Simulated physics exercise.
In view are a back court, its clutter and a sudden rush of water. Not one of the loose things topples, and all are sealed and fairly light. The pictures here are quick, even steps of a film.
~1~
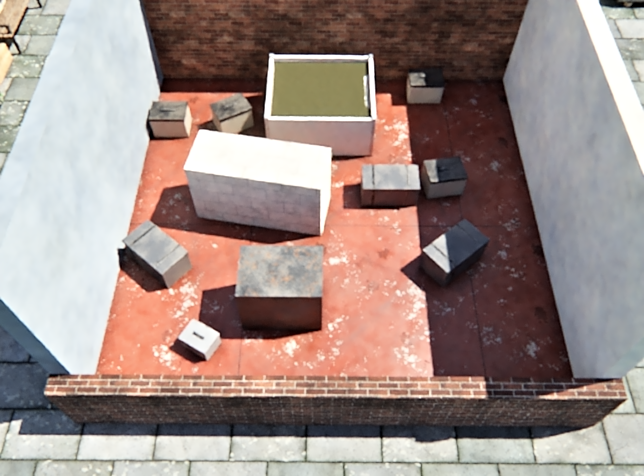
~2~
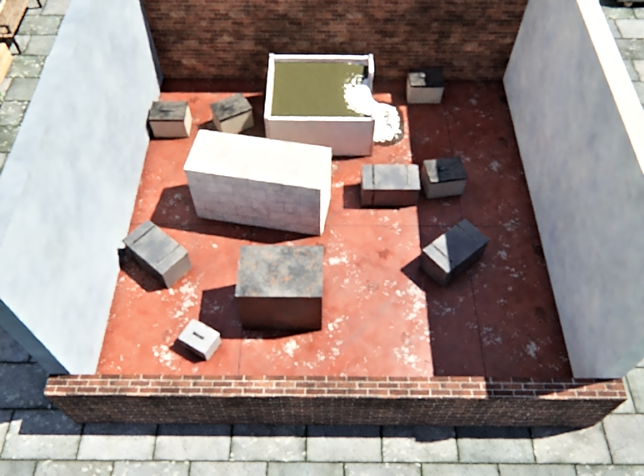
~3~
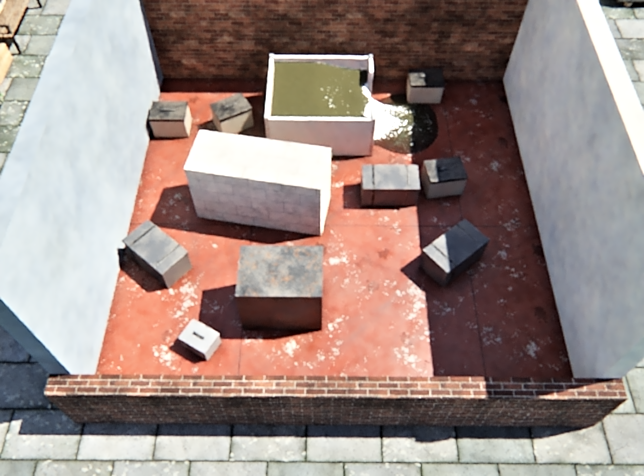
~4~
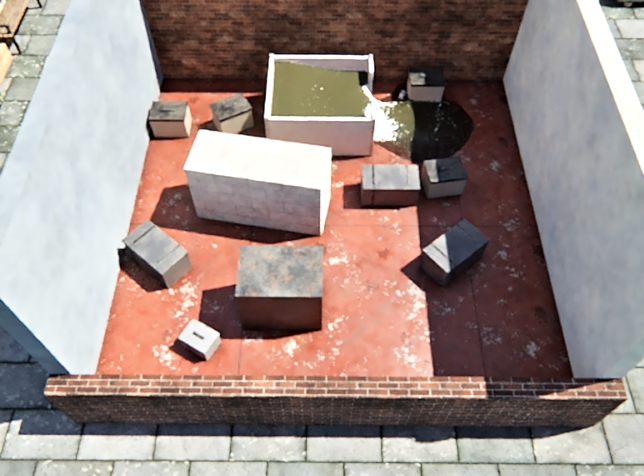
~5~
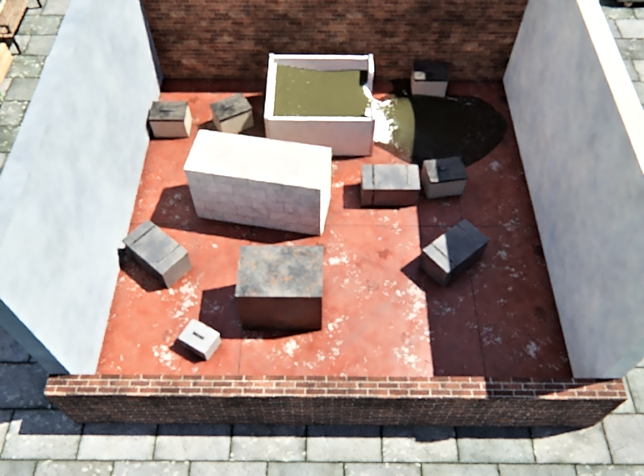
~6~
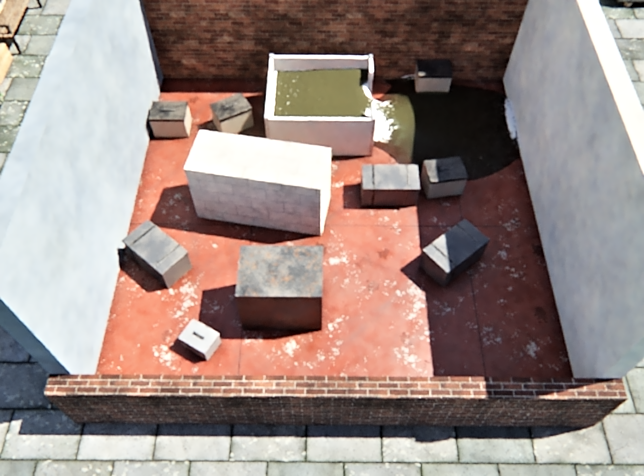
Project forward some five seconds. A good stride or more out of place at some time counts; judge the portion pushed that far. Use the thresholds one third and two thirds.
I'd put it under one third.
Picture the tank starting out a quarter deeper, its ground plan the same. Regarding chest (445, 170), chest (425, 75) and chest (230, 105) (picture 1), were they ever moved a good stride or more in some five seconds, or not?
Taking each in turn, the answer is did it, did it, came up short.
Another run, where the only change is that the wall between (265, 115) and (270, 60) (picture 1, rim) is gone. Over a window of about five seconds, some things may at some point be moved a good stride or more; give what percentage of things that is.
Roughly 60 %.
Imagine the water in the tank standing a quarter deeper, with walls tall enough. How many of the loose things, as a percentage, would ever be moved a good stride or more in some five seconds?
I'd say close to 20 per cent of the things.
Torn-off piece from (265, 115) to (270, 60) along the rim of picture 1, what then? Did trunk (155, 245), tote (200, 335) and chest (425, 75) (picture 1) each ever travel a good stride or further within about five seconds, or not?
One after the other: Swept aside, moved that far, shifted that much.
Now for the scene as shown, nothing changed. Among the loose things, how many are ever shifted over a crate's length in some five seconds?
So that is 2.
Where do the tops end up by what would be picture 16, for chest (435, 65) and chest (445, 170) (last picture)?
Roughly (492, 74) for the first, roughly (449, 205) for the second.
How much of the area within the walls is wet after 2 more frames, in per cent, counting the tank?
20 %.
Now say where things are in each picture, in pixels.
A chest at (426, 77), on the bottom; a tote at (199, 336) rests on the ground; 0 of 8 have shifted, in the first frame.
A chest at (426, 77) rests on the ground; a tote at (199, 336) rests on the ground; 0 of 8 have shifted, in the second frame.
A chest at (426, 77), on the bottom; a tote at (199, 336), on the bottom; 0 of 8 have shifted, in the third frame.
A chest at (427, 76) rests on the ground; a tote at (199, 336), on the bottom; 0 of 8 have shifted, in the fourth frame.
A chest at (431, 71) rests on the ground, close to its start; a tote at (199, 336), on the bottom; 1 of 8 have shifted, in the fifth frame.
A chest at (435, 67), on the bottom, close to its start; a tote at (199, 336) rests on the ground; 1 of 8 have shifted, in the sixth frame.
A moment on, 0 of 8 are well off their spots; 1 afloat.
Next, 2 of 8 are well off their spots; 1 afloat.
Later, 2 of 8 are well off their spots; 1 afloat.
In the end, 2 of 8 are well off their spots, and 2 have been at some point; 1 afloat.
